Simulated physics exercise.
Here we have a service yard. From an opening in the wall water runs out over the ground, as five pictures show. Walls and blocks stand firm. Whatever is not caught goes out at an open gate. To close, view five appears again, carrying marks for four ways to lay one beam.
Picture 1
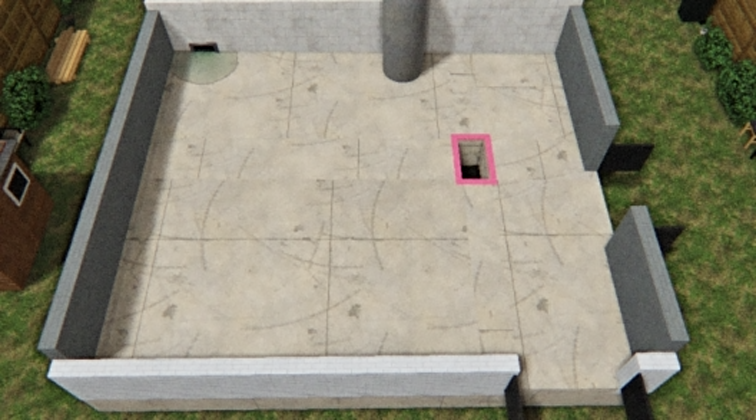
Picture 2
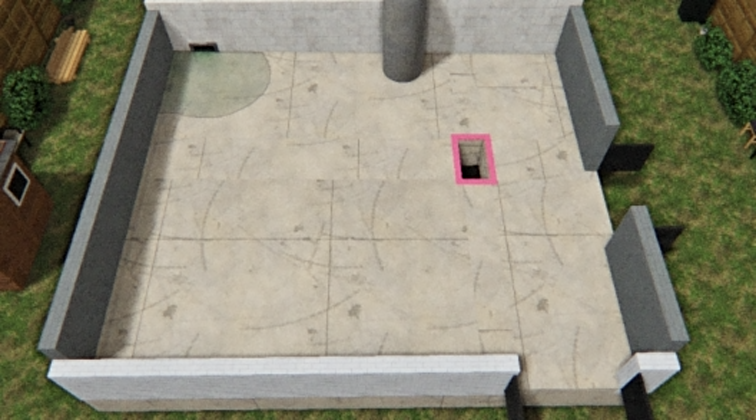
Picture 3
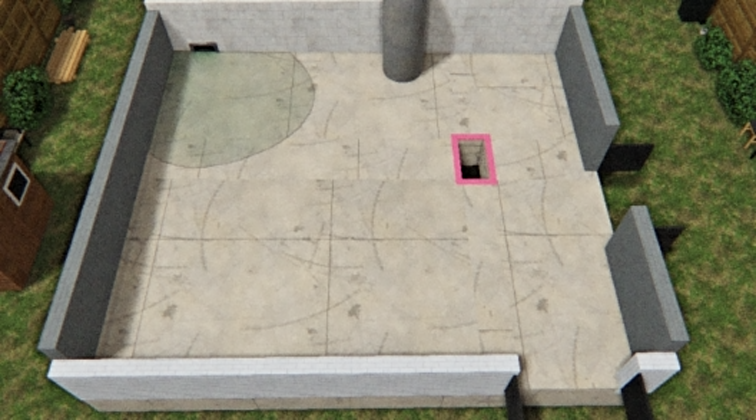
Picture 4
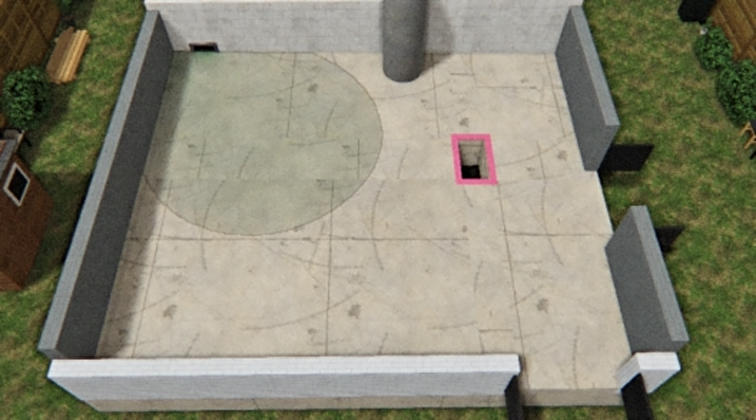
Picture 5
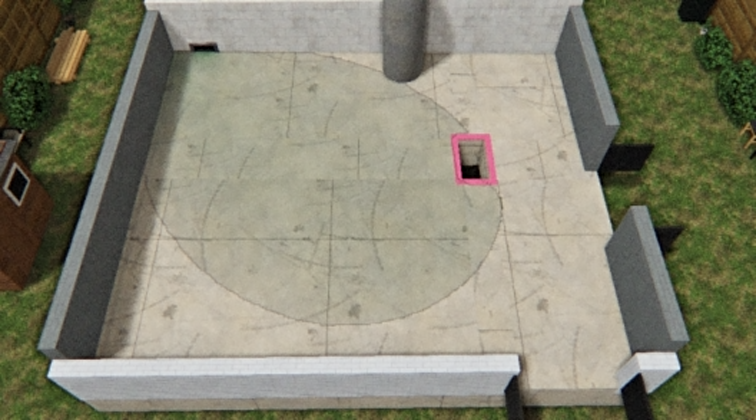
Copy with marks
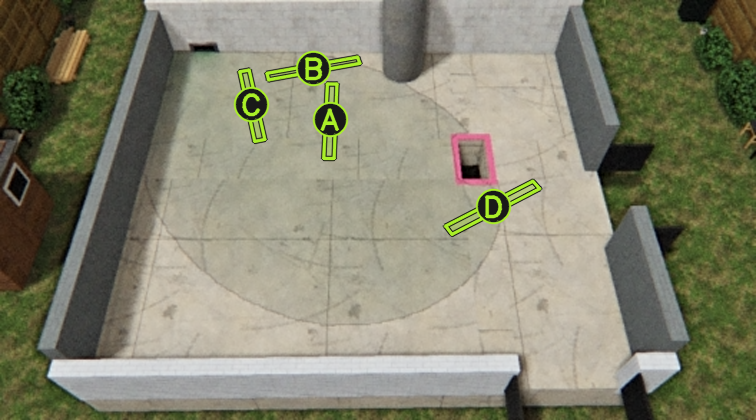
The clip opens on a walled concrete service yard, with a small pool of greenish water by an opening in the top left corner. The water spreads steadily down and to the right across the floor, reaching the pink-edged drain, which is taking water as roughly half the ground lies covered.
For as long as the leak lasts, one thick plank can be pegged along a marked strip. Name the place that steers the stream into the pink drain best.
It is D.
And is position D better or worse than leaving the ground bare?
It is better.
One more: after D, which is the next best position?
B.
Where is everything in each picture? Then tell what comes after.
Outfall at (204, 47); pink drain at (474, 159); open gate at (561, 374); open gate at (594, 208); water covers 2 % of the ground and shows as far out as (216, 77); pink drain still dry.
Water covers 6 % of the ground and shows as far out as (225, 111); pink drain still dry.
Water covers 14 % of the ground and shows as far out as (258, 151); pink drain still dry.
Water covers 29 % of the ground and shows as far out as (279, 230); pink drain still dry.
Water covers 51 % of the ground and shows as far out as (456, 282); pink drain taking water.
On the marked copy, A from (328, 158) to (332, 84); B from (267, 76) to (358, 60); C from (244, 70) to (259, 140); D from (448, 230) to (536, 184).
With A, about 5 % of the stream runs into the pink drain, about 94 % out by the gates.
With B, about 16 % of the stream runs into the pink drain, about 83 % out by the gates.
With C, about 7 % of the stream runs into the pink drain, about 92 % out by the gates.
With D, about 22 % of the stream runs into the pink drain, about 77 % out by the gates.
